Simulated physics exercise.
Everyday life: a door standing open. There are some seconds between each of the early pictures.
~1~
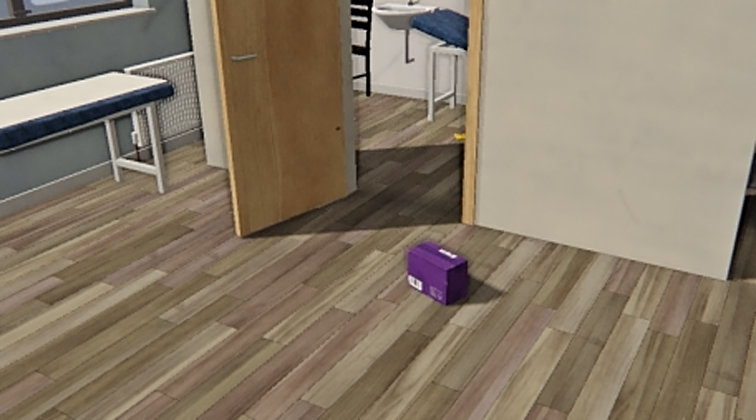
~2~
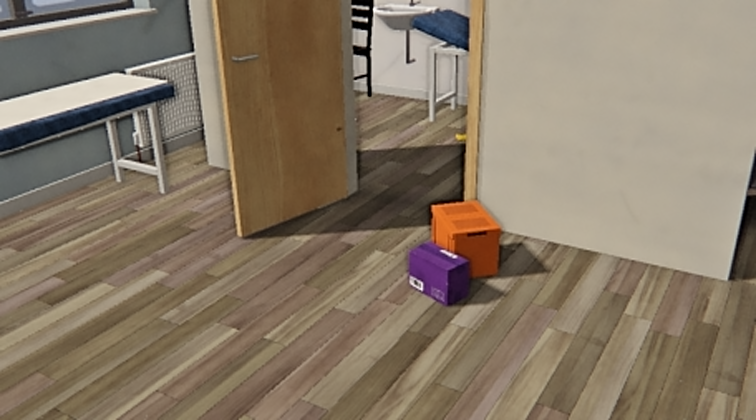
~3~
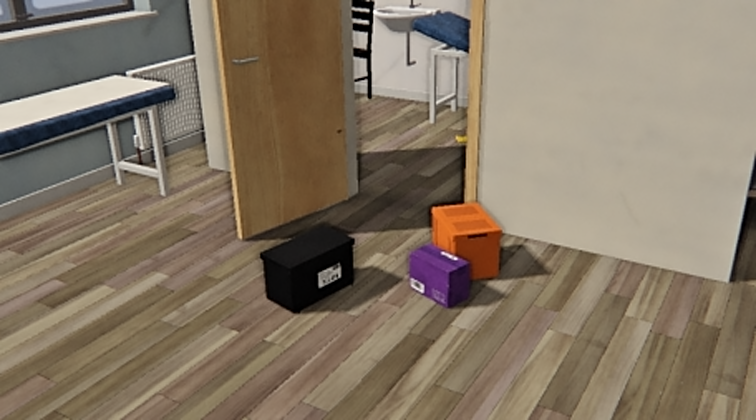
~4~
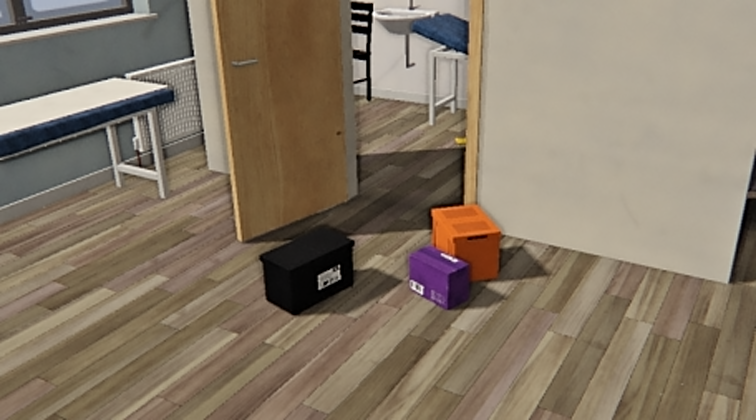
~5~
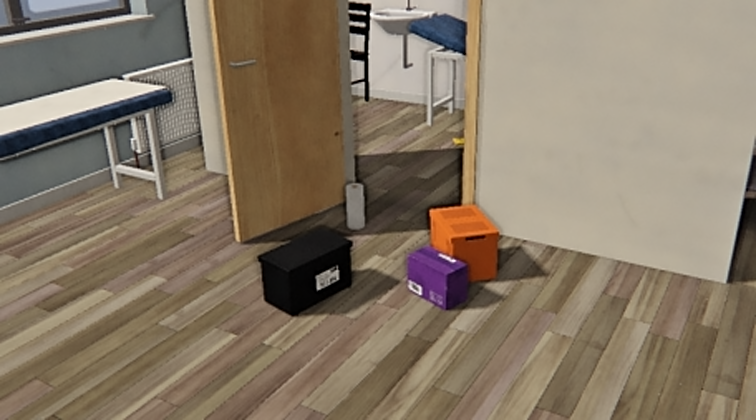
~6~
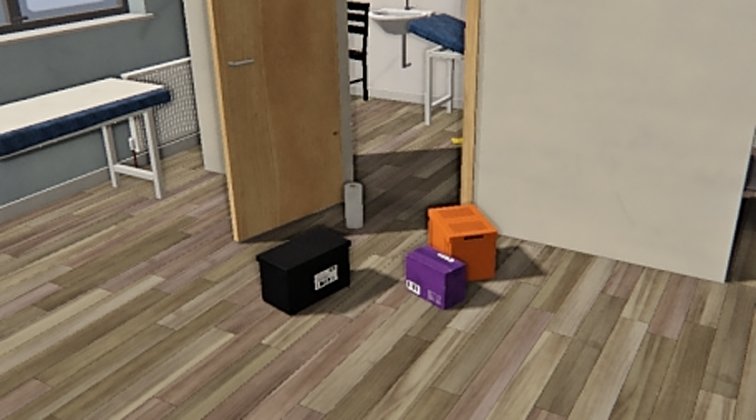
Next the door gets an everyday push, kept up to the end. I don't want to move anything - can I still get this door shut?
The attempt works.
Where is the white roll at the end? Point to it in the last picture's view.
Near (435, 195).
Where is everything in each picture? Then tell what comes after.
Door wide open and still, in the first picture.
Door wide open and still; orange tote (464, 240), in the second picture.
Door wide open and still; purple parcel (439, 275); orange tote (465, 242), in the third picture.
Door wide open and still; black tote (309, 271); purple parcel (439, 277), in the fourth picture.
Door wide open and still; orange tote (463, 244); black tote (308, 271), in the fifth picture.
Door wide open and still; white roll (354, 206); purple parcel (435, 277), in the sixth picture.
Then, 1.10 s past the last view, door at 41°; white roll displaced about its own width near (371, 205).
Then, 1.50 s past the last view, door at 9°; white roll displaced well along near (403, 196).
Finally, door at 0°; down or leaning hard on the floor, white roll; the other 3 still in place. Final places as the last picture's camera would see them, white roll near (435, 195).
